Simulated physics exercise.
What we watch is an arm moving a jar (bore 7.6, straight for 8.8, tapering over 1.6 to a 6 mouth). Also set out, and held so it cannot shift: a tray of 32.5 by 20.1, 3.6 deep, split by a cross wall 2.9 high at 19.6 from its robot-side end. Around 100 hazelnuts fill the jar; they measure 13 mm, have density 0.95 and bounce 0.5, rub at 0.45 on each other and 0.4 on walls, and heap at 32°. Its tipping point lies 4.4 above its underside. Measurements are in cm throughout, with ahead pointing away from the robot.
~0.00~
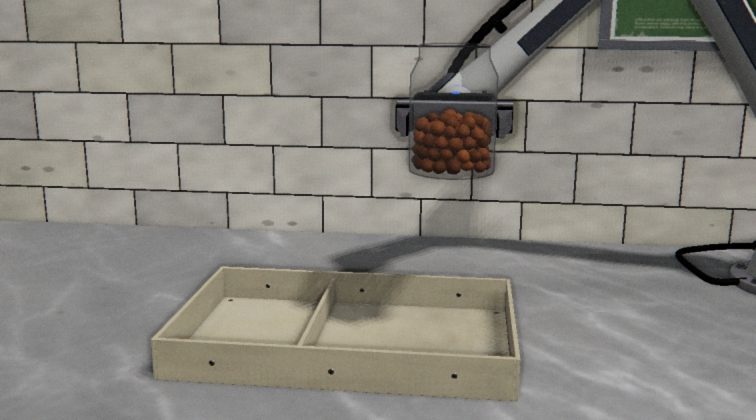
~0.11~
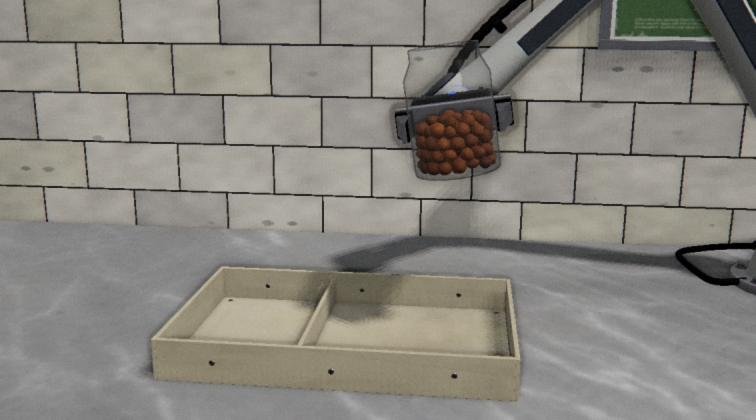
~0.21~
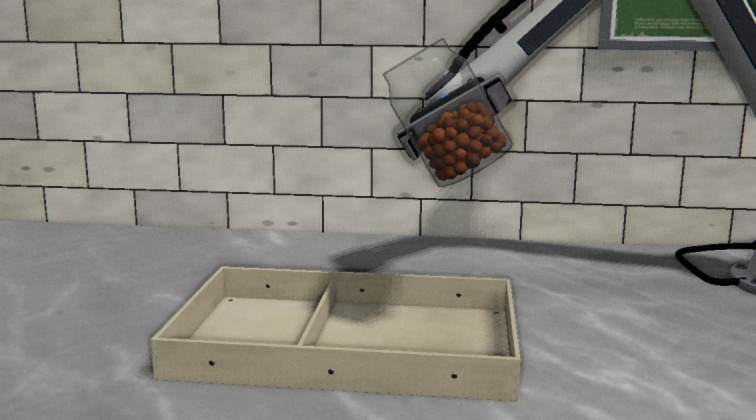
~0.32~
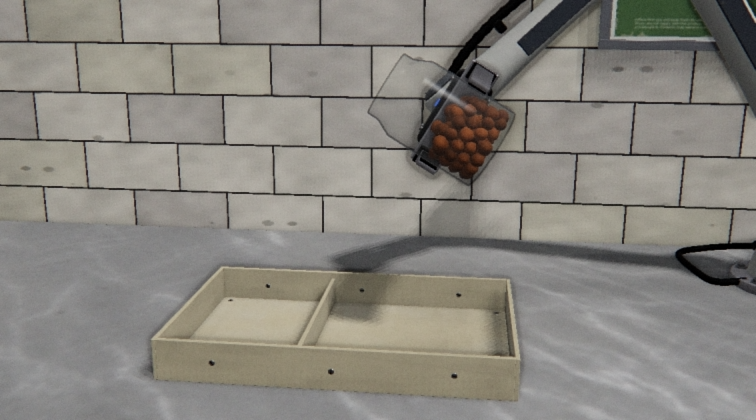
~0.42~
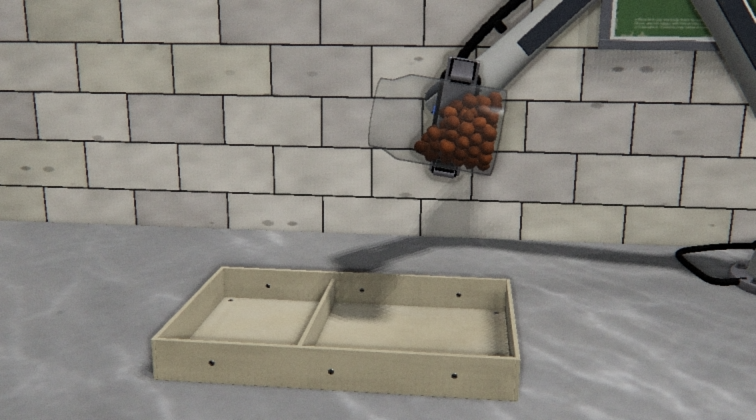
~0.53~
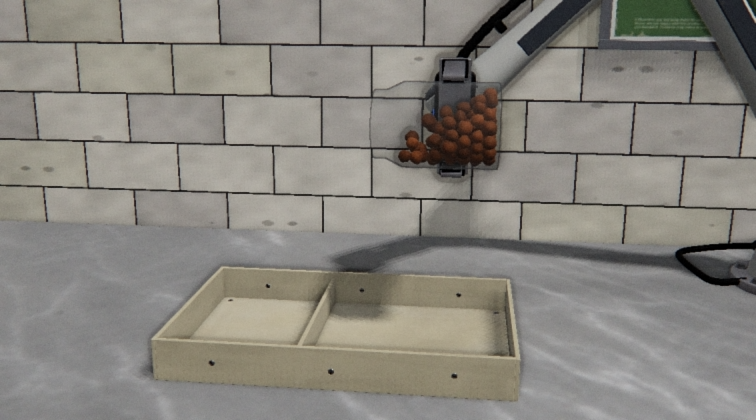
At first, a robot arm holds a clear jar of reddish-brown nuts upright above a divided wooden tray on a grey surface. The arm then tilts the jar steadily to the left until it lies on its side, and the nuts shift, with a few sliding toward the mouth.
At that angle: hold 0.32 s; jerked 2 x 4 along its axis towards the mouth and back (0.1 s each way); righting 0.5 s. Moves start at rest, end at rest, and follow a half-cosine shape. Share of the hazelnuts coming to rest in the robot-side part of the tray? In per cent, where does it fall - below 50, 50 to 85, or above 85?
It falls below 50 per cent.
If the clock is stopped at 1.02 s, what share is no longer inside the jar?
By then, around 5 per cent of the load is out of the jar.
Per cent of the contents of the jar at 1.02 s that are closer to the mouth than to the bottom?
Close to 95 per cent lies in the mouth half.
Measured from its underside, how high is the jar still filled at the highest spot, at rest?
The topmost pieces come to rest some 5.0 cm above the jar's underside.
After 1.02 s, tipped 90°, highest piece 25 above the table; 98 in the jar, 4 in flight or on a rim.
After 1.51 s, tipped 43°, highest piece 27 above the table; 71 in the jar, 17 in the far-side part, 12 in the robot-side part, 2 in flight or on a rim.
After 1.95 s, upright, highest piece 23 above the table; 71 in the jar, 17 in the far-side part, 14 in the robot-side part.
After 2.65 s, upright, highest piece 23 above the table; 71 in the jar, 17 in the far-side part, 14 in the robot-side part.
At rest, 71 in the jar, 17 in the far-side part, 14 in the robot-side part. That is 14 % in the robot-side part of the tray.
